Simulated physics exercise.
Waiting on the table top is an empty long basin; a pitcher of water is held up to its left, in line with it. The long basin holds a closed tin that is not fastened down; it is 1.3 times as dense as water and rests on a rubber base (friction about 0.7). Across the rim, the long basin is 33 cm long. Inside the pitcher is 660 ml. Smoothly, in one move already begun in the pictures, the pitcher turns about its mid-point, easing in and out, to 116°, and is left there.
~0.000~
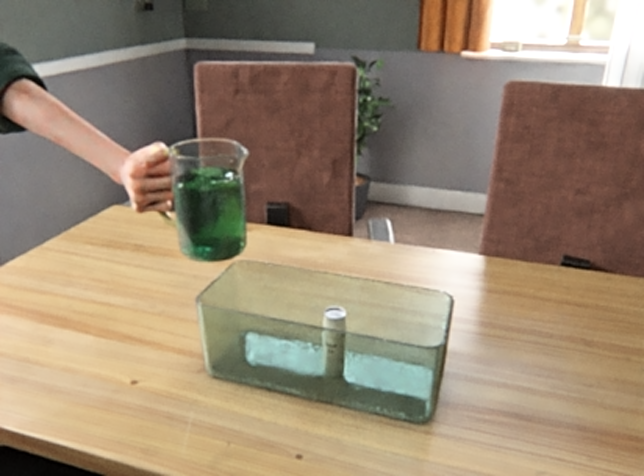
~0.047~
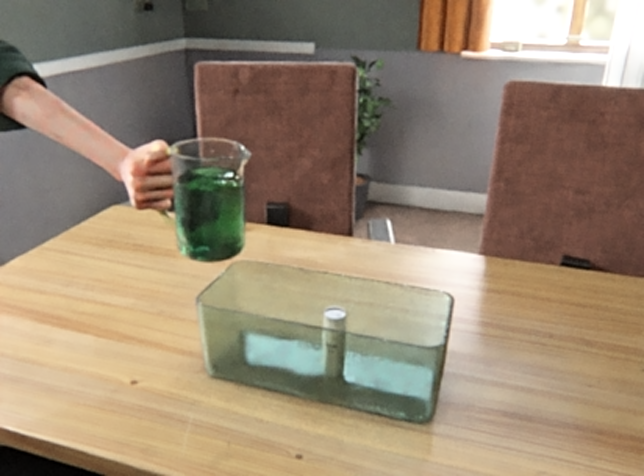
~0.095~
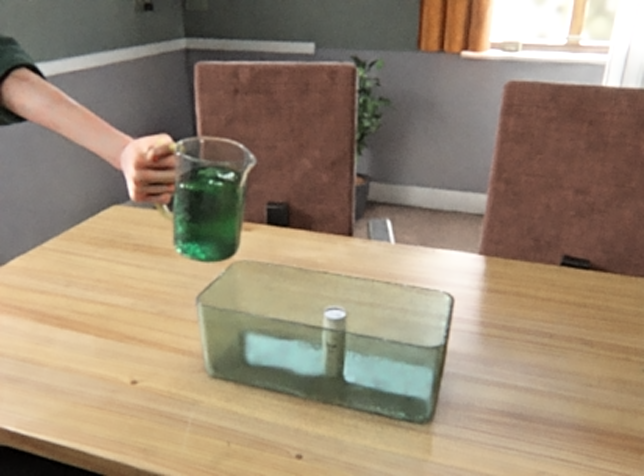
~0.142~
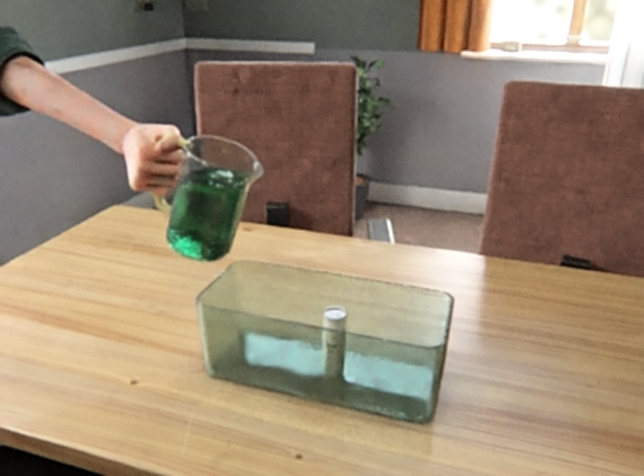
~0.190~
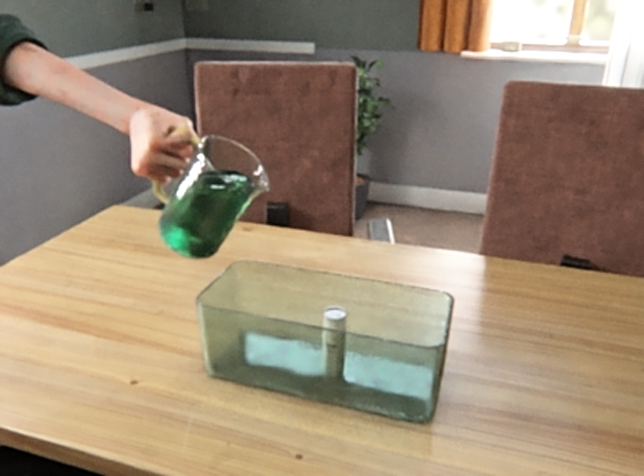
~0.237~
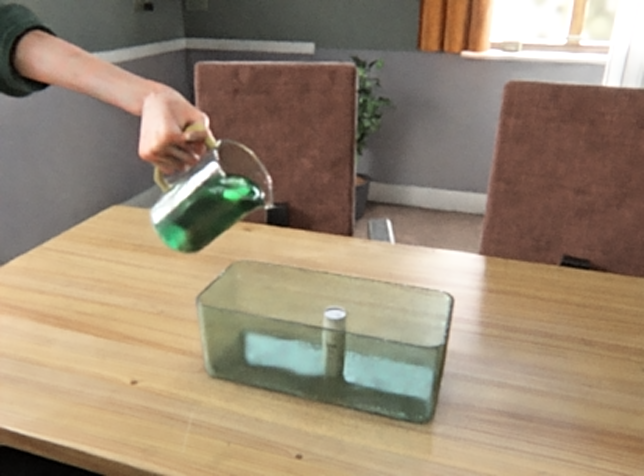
A glass pitcher of bright green liquid is held by its handle above a pale wooden table, seen from slightly above in a grey-walled room with brown chairs, a plant and an orange curtain behind. Below and to its right sits a long, greenish see-through basin with a small pale tin standing inside. The hand turns the pitcher slowly, then faster, rightward toward the basin, while the view stays still.
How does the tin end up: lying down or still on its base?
It will stay on its base.
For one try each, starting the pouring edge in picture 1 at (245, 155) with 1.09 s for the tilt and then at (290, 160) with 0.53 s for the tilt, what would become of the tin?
In the first try it remains standing; in the second it comes down.
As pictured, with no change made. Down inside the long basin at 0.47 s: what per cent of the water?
About 22 per cent.
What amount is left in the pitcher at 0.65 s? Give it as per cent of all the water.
Near 14 in a hundred.
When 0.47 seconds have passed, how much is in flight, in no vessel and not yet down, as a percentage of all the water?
20 per cent.
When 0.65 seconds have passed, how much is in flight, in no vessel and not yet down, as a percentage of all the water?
Near 14 percent.
By 0.47 s the tilt is 113° and 58 per cent is still to pour; the tin stands where it began.
By 0.65 s the tilt is 116° and 13 per cent is still to pour; the tin stands where it began.
By 0.83 s the tilt is 116° and 1 per cent is still to pour; the tin stands where it began.
By 1.03 s the tilt is 116° and 0 per cent is still to pour; the tin stands where it began.
At rest the tin stands where it began.
